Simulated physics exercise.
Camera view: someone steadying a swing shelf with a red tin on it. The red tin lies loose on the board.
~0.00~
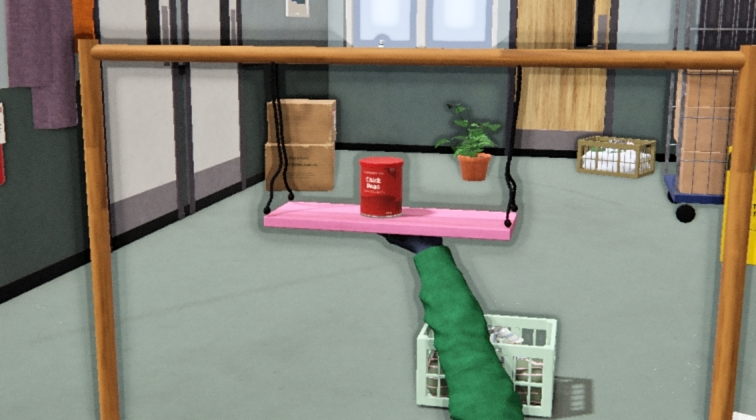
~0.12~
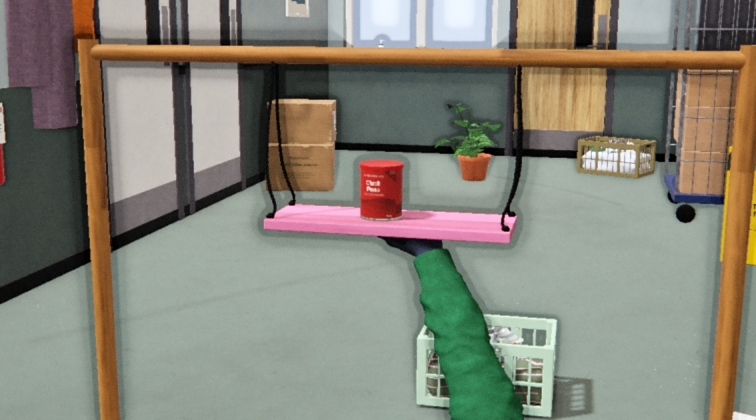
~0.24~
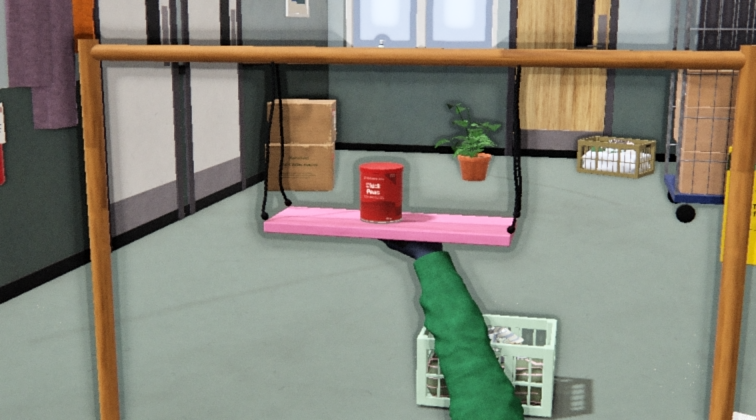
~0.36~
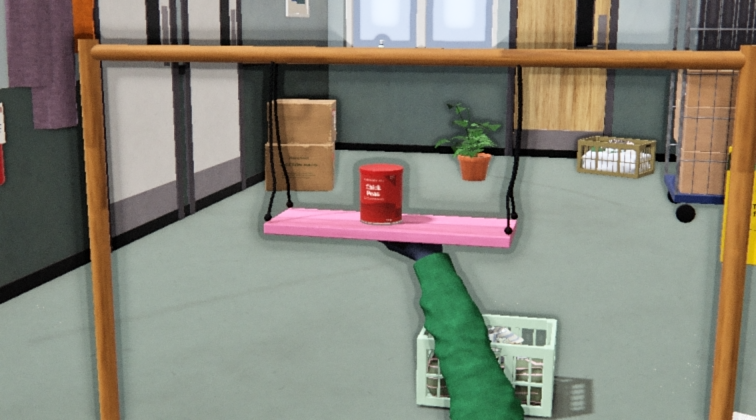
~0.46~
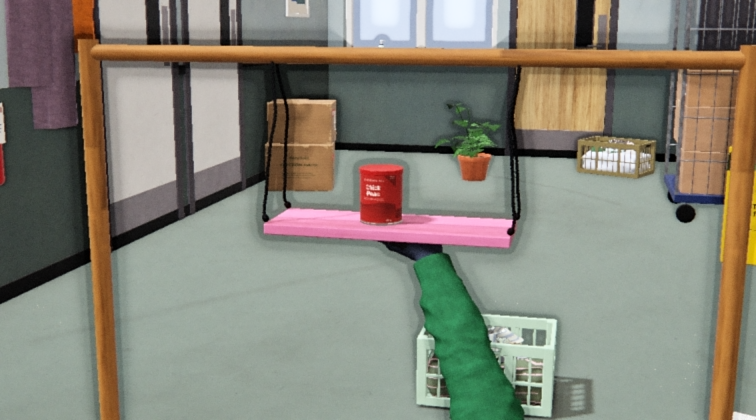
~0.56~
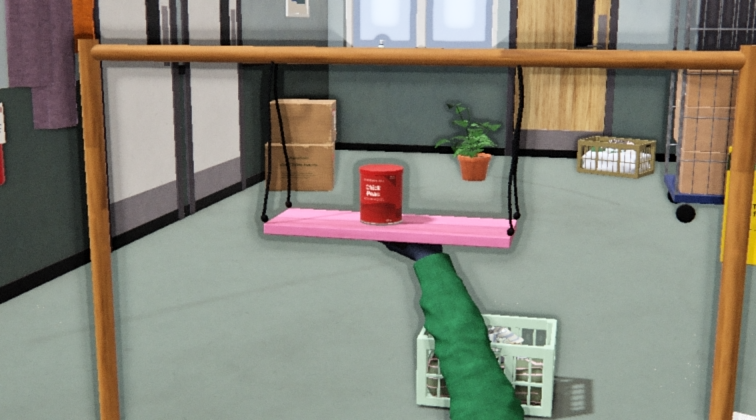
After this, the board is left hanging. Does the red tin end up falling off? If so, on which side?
Holds its spot.
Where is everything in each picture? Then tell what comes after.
The first frame shows red tin (381, 188); pink shelf (383, 229).
The second frame shows red tin (381, 190).
The third frame shows red tin (381, 193).
The fourth frame shows red tin (381, 194); pink shelf (383, 236).
The fifth frame shows red tin (381, 195).
The sixth frame shows red tin (381, 195); pink shelf (383, 236); left shoelaces almost straight; right shoelaces almost straight.
Around 0.98 s, board level; tin on the board near (381, 197).
Finally, board level; tin on the board near (381, 197). The red tin stays on the board.
